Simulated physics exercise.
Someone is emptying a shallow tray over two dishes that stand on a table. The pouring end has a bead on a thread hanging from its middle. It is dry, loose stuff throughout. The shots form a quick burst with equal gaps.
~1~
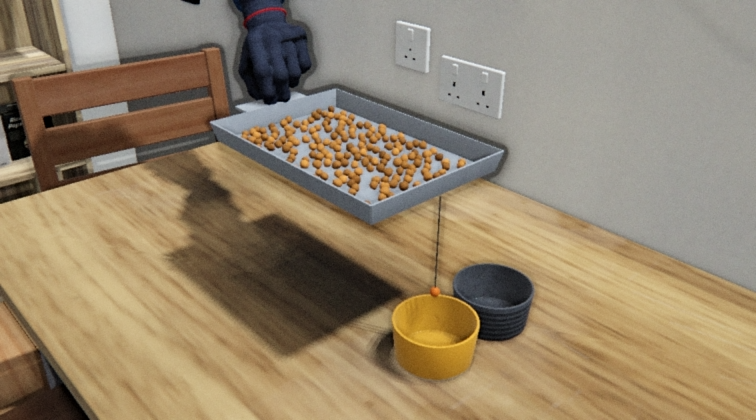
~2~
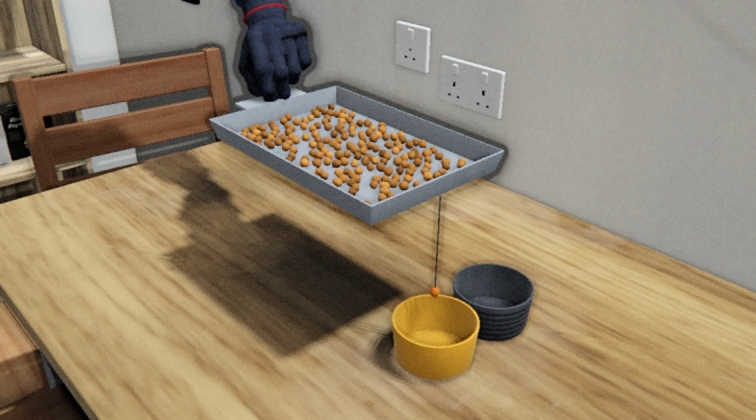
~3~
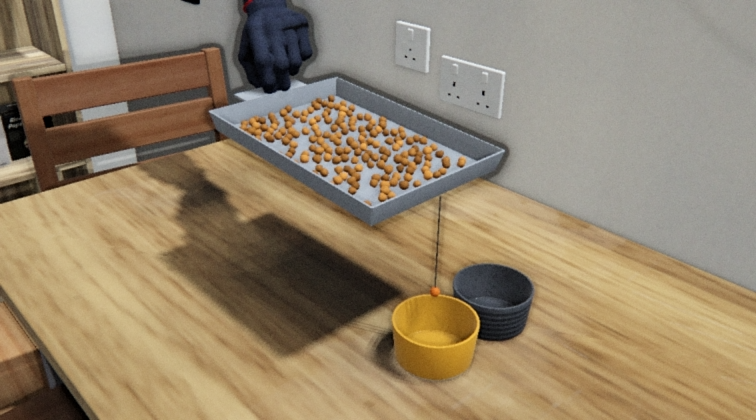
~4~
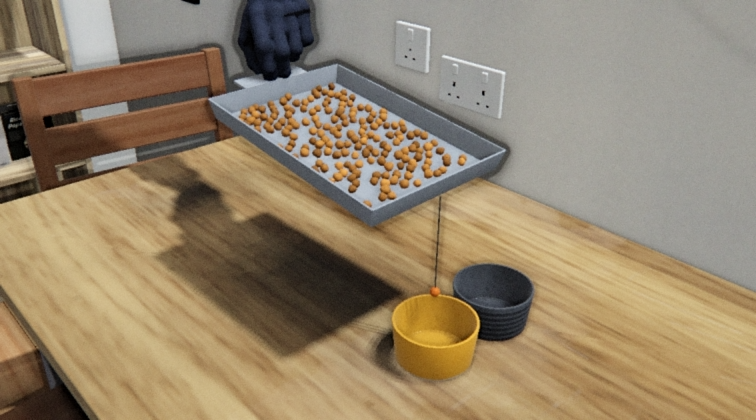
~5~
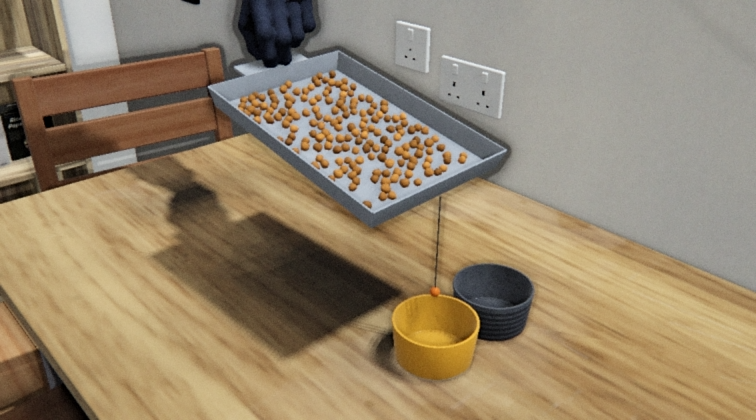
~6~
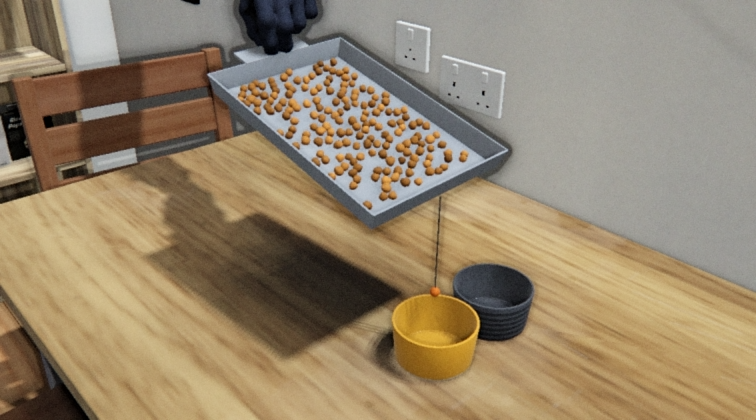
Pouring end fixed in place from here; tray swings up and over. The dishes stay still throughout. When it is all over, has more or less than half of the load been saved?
The dishes secure under fifty percent.
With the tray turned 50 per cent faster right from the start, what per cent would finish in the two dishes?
I'd say 20 percent or thereabouts.
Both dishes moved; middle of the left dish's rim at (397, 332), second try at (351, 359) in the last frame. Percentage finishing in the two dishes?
It comes to near 40 per cent the first time and near 40 per cent the second time.
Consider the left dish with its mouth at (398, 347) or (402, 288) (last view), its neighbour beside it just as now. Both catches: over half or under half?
Held in all, by try: A larger portion, then a smaller portion.
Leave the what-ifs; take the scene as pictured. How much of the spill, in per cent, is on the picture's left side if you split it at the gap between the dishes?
About 50 percent.
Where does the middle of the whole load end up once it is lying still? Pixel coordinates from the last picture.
Close to (452, 392), more or less.
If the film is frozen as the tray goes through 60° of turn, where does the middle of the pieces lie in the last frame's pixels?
The middle of the pieces lands at roughly (405, 164).
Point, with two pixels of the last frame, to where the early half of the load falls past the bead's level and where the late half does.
Near (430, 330) to start, and near (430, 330) afterwards.
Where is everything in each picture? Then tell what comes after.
The first picture shows corners of the pouring end (372, 202) and (496, 151), level; middle of the load (350, 147), roasted chickpeas; left dish (467, 355); right dish (524, 317); bead on its thread (435, 292).
The second picture shows corners of the pouring end (372, 202) and (496, 150), level; middle of the load (350, 146).
The third picture shows corners of the pouring end (372, 203) and (497, 150), tipped barely, lowest at the left corner; middle of the load (351, 141).
The fourth picture shows corners of the pouring end (373, 205) and (498, 150), tipped a little, lowest at the left corner; middle of the load (351, 134).
The fifth picture shows corners of the pouring end (374, 207) and (499, 149), tipped a little, lowest at the left corner; middle of the load (352, 127).
The sixth picture shows corners of the pouring end (374, 210) and (500, 149), tipped a little, lowest at the left corner; middle of the load (353, 121); left dish (467, 355); right dish (524, 317).
Just after the last frame, tray tipped steeply; almost all on the tray; just a few in the air.
A moment on, tray tipped past a quarter turn; almost all on the tray; just a few in the left dish; about a tenth outside both; just a few in the air.
Further on, tray tipped past a quarter turn; roughly a quarter in the left dish; the larger part outside both.
When it is over, tray tipped past a quarter turn; roughly a quarter in the left dish; not one in the right dish; the larger part outside both.
